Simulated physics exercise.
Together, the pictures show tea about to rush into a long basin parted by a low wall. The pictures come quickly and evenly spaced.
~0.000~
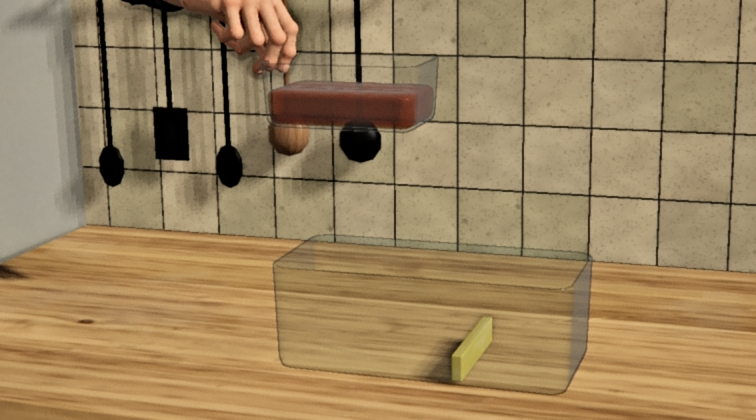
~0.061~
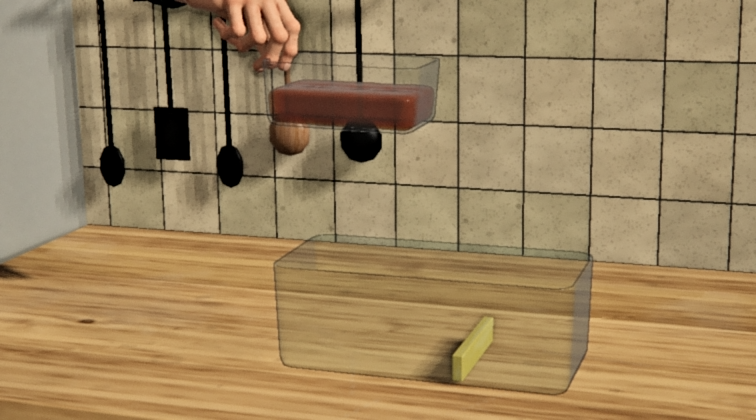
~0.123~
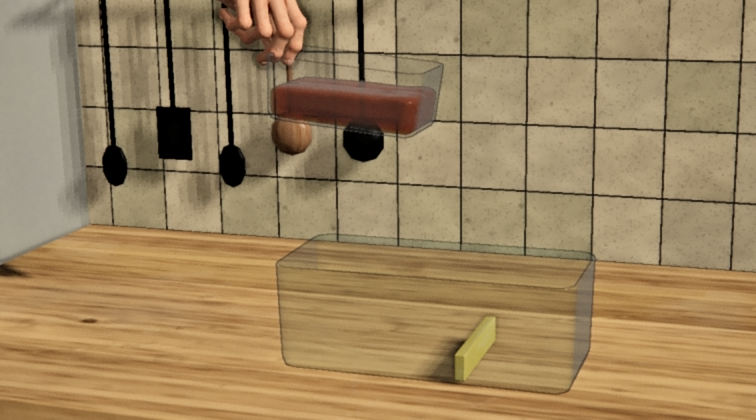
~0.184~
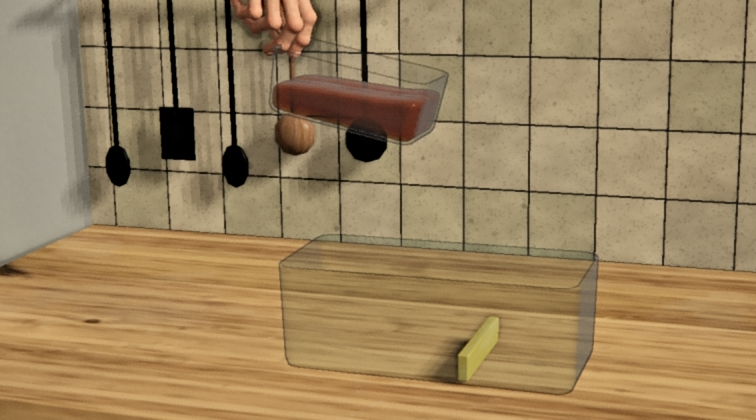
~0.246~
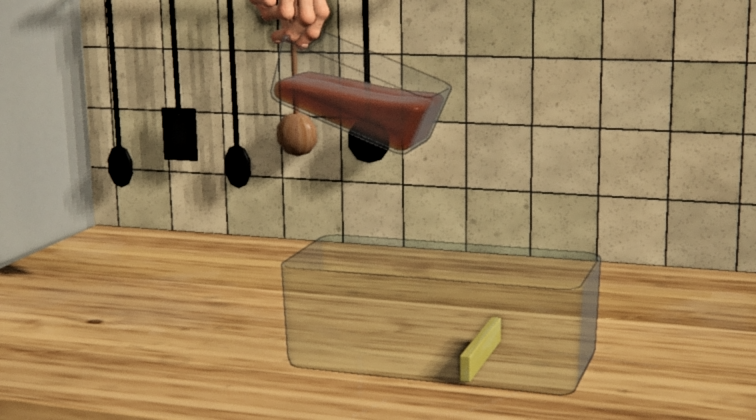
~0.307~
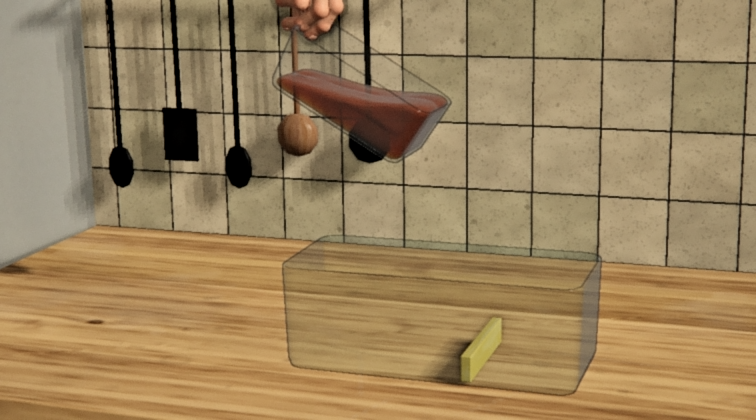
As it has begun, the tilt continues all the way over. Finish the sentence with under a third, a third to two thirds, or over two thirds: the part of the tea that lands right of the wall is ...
It is a third to two thirds.
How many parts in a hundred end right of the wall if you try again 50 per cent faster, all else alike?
Share on the right: Some 40 percent.
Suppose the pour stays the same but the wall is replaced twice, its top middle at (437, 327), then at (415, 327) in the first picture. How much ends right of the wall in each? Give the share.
With the first placement it is 70 %, with the second 80 %.
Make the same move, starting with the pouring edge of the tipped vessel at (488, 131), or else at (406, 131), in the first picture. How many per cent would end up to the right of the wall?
Around 65 percent first, around 20 percent second.
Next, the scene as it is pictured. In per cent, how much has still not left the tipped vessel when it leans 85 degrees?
20 per cent, roughly.
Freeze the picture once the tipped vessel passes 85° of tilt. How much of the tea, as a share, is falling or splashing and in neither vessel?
Estimate: Some 50 per cent.
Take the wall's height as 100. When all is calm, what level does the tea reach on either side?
About 30 on the left and about 60 on the right.
By 0.61 s the tilt is 85° and 20 per cent is still to pour, 2 is left of the wall and 26 right of it.
By 0.84 s the tilt is 101° and 8 per cent is still to pour, 35 is left of the wall and 48 right of it.
By 1.07 s the tilt is 101° and 1 per cent is still to pour, 47 is left of the wall and 46 right of it.
By 1.33 s the tilt is 101° and 0 per cent is still to pour, 50 is left of the wall and 46 right of it.
At rest 50 per cent lies left of the wall, 46 right of it and 4 outside.
